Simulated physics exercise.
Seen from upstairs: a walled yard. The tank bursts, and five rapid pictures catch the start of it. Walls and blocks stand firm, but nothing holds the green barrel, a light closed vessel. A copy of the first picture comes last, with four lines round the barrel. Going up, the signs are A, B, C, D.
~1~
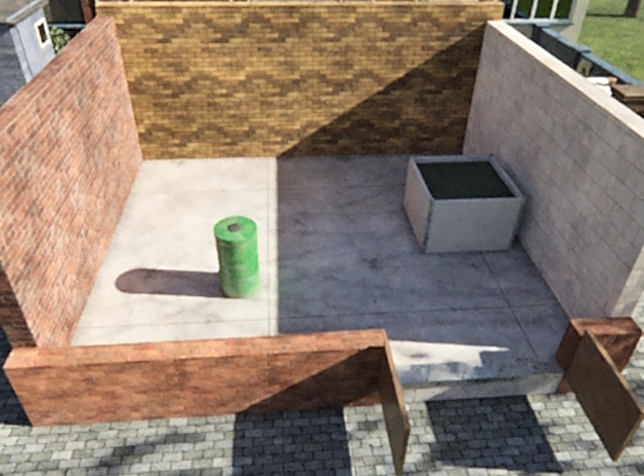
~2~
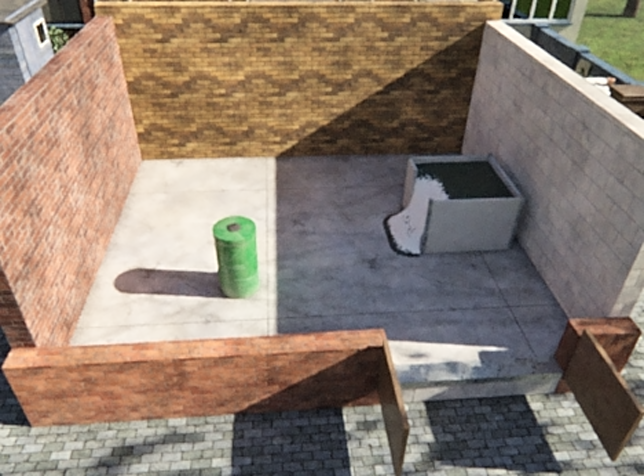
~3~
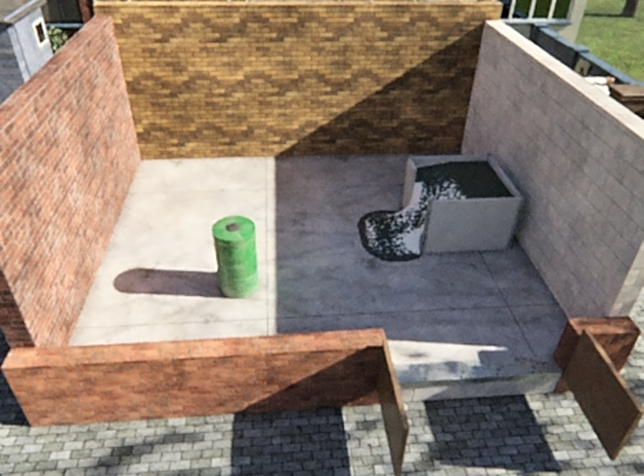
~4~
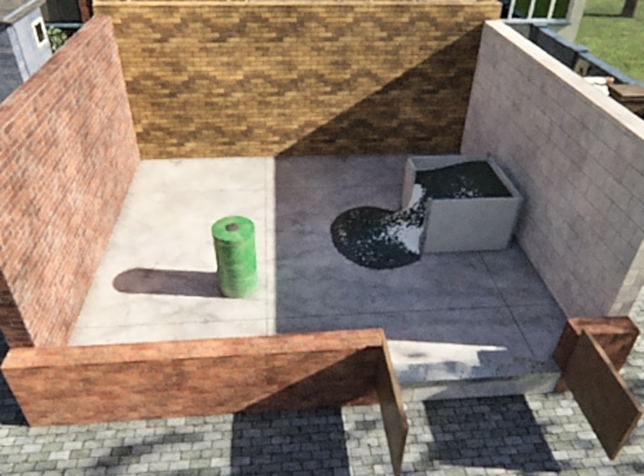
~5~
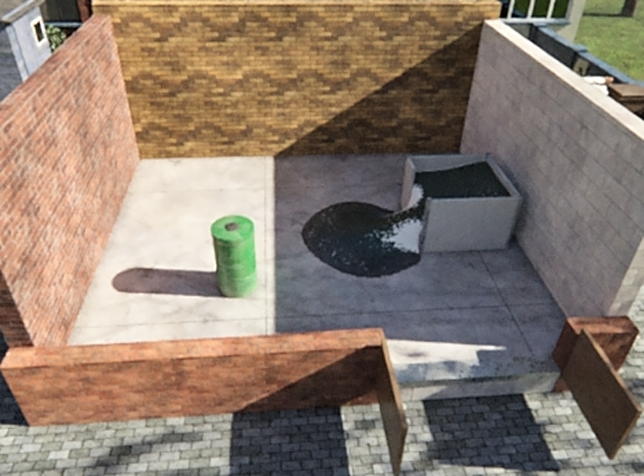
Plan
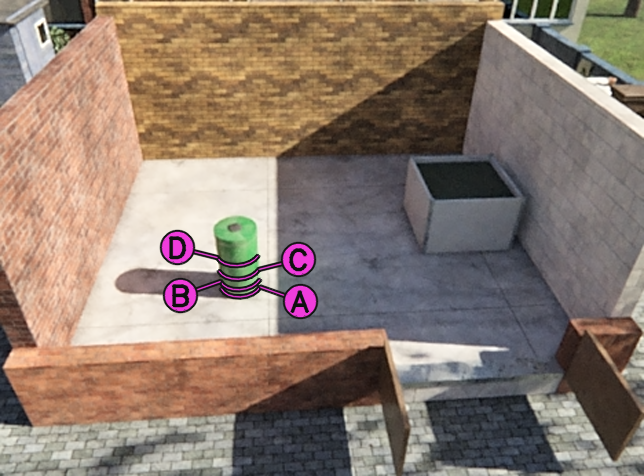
In a walled yard, dark liquid pours from a tank and spreads left across the ground.
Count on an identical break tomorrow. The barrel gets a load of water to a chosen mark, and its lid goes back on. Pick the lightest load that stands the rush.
C will do.
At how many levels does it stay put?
Two of them.
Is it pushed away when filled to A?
Yes, it does.
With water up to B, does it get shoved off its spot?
Yes, that goes wrong.
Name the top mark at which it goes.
B it is.
On the marked copy, A at (240, 296); B at (239, 289); C at (238, 279); D at (237, 265); from the bottom up A, B, C, D.
With A, it is pushed about 3 times its own width away.
With B, it is pushed about half its own width away.
With C, it does not move.
With D, it does not move.
